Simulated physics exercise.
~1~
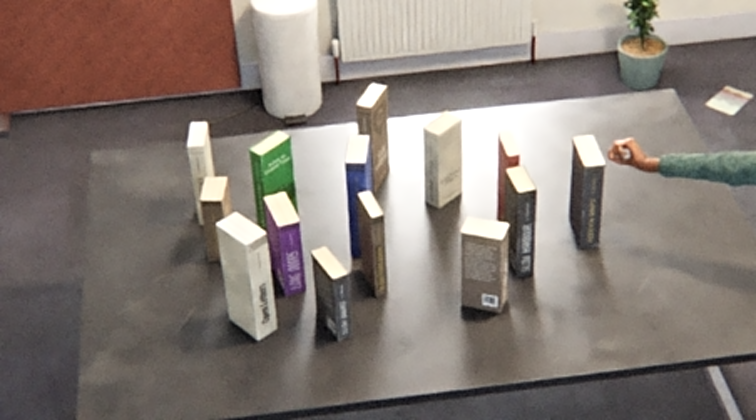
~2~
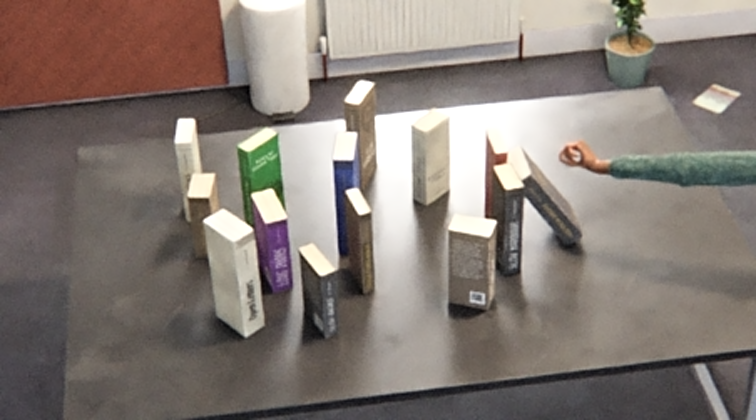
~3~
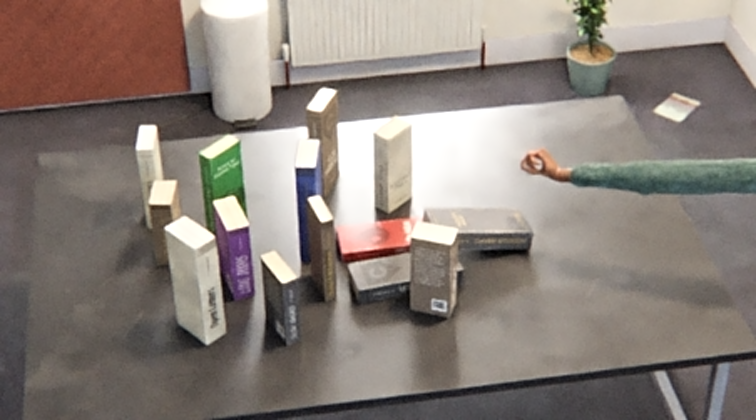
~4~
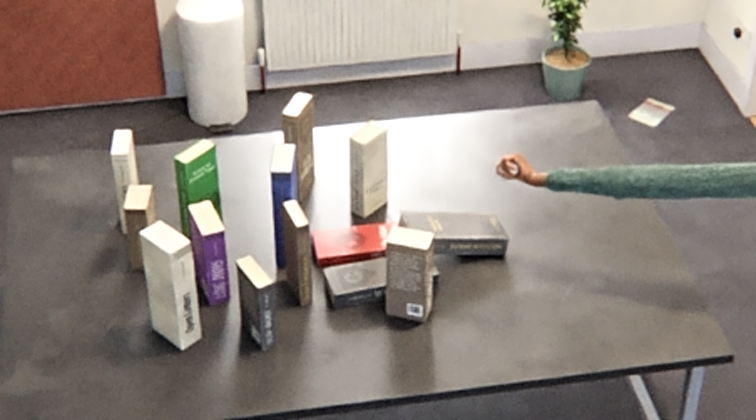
A hand tips a dark book leftward, toppling another and the red one; eleven stay standing.
